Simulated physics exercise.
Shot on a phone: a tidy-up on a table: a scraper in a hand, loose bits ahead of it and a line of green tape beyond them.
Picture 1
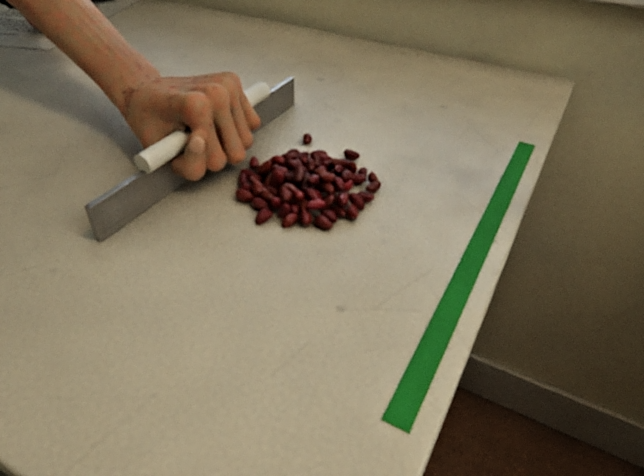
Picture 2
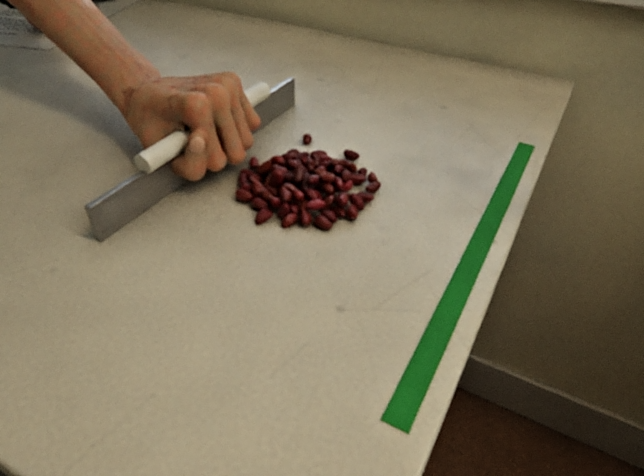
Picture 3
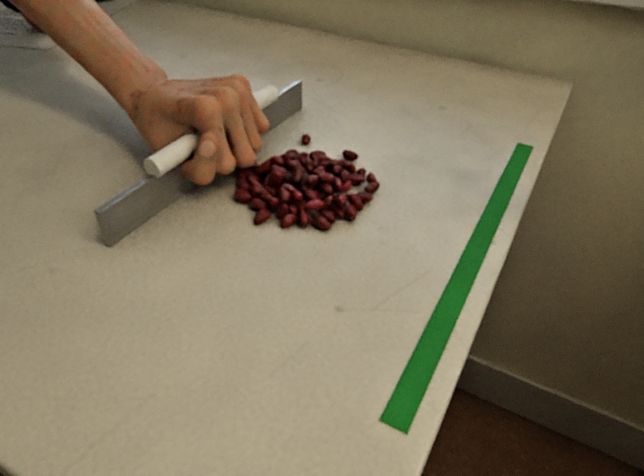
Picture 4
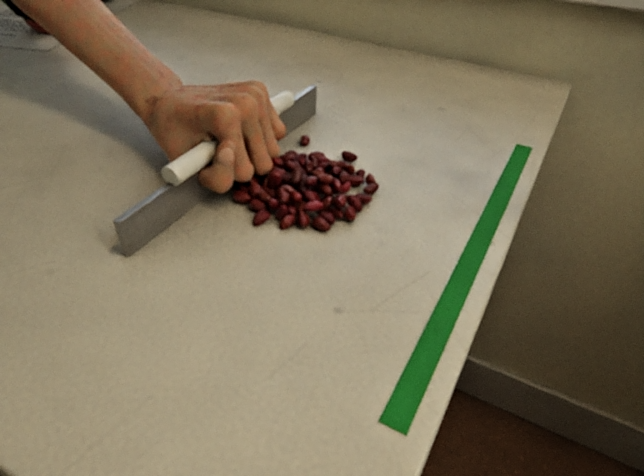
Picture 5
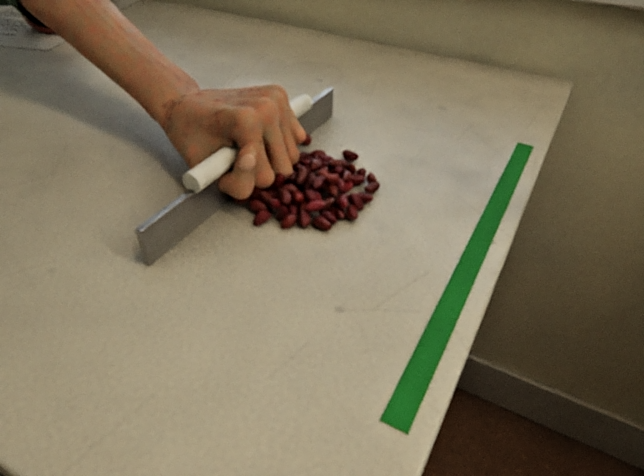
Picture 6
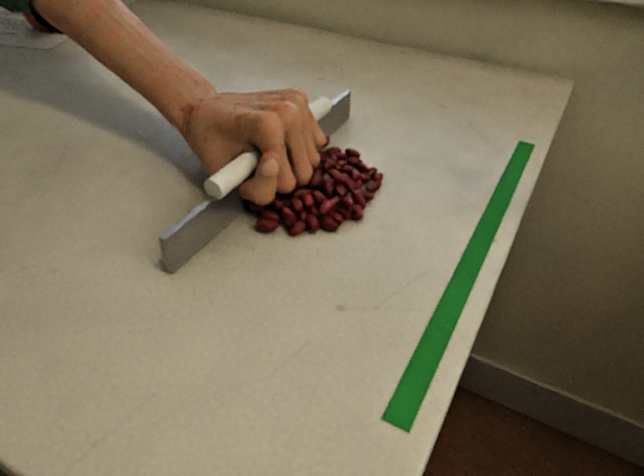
We see a hand holding a metal scraper by its white handle, still at first beside a heap of dark red beans, then sliding it rightward across the table and pushing the beans slightly toward a strip of green tape.
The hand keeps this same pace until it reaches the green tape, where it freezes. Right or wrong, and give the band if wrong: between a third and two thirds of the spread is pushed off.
Wrong, over two thirds is pushed off.
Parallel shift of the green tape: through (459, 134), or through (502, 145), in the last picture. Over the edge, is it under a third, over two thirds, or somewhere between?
Under a third, then in the middle band.
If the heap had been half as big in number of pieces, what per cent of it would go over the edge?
I'd say close to 80 per cent.
Soon after the last picture, scraper still moving, near (383, 180); heap all on the table, its front near (463, 248).
A little later, scraper stopped at the green tape; heap most over the edge.
At rest, scraper stopped at the green tape; heap most over the edge.
